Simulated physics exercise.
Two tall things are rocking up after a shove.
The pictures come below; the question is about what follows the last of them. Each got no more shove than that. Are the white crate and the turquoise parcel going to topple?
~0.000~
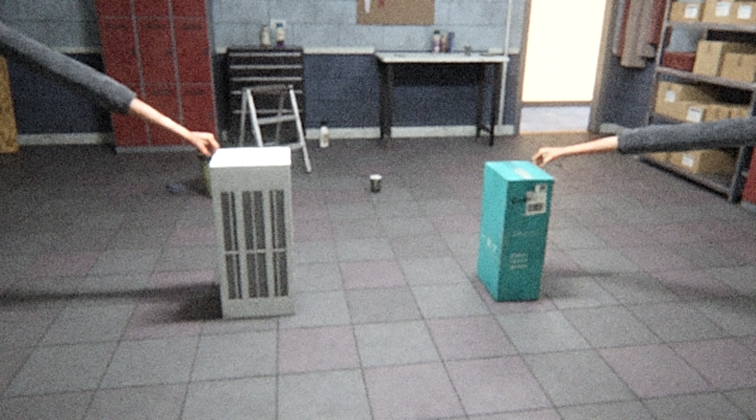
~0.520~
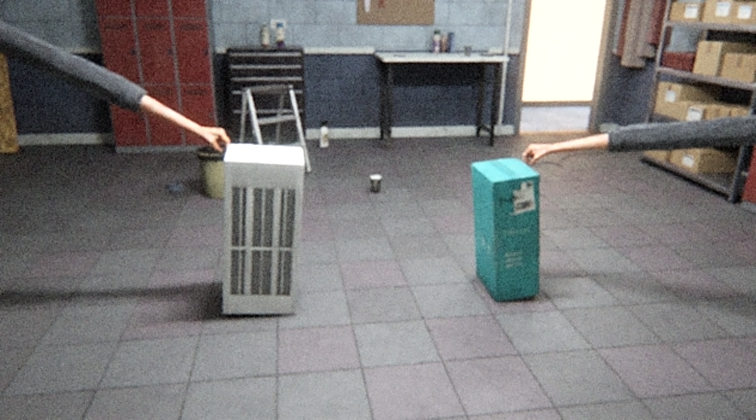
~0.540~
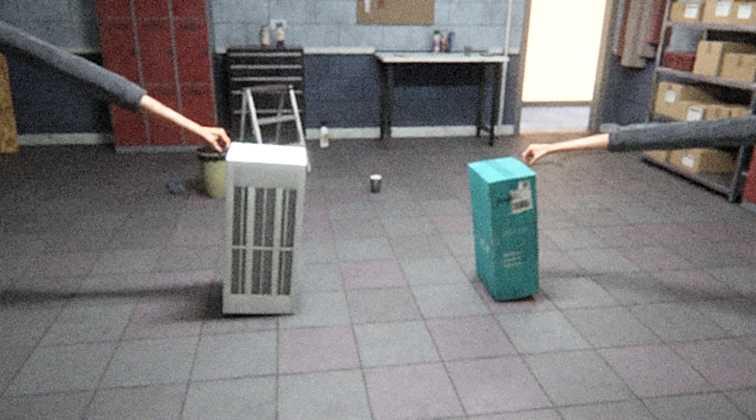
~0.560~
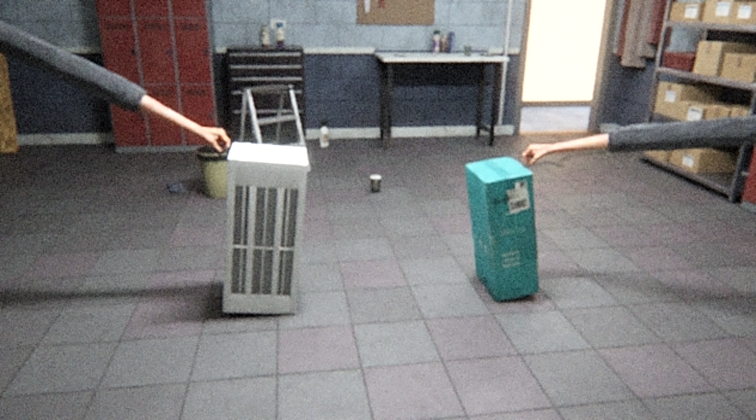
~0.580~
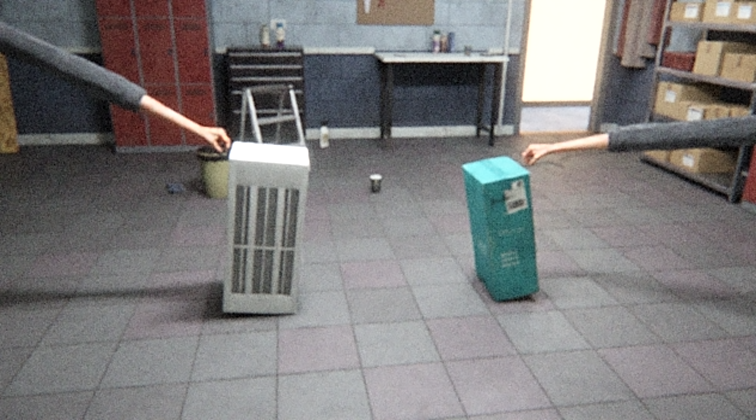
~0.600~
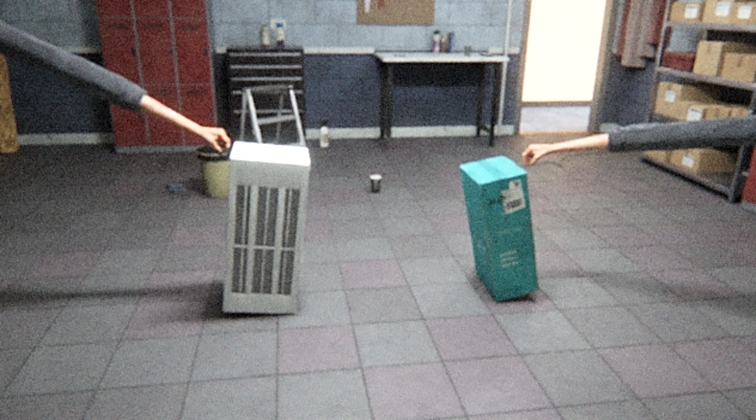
At the end, the white crate won't go down. The turquoise parcel won't stay up.
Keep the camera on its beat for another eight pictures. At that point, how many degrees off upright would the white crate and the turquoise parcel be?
4° and 20°.
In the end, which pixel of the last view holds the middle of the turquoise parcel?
Look close to (423, 271) and you'll find its middle.
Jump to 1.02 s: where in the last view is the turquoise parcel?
Look for its middle near pixel (471, 231).
By 1.02 s, white crate 2° off upright near (253, 232); turquoise parcel 38° off upright near (471, 231).
When it is over (1.8 s), the white crate returns to its base, near (256, 233); the turquoise parcel goes down on its side, near (423, 272).
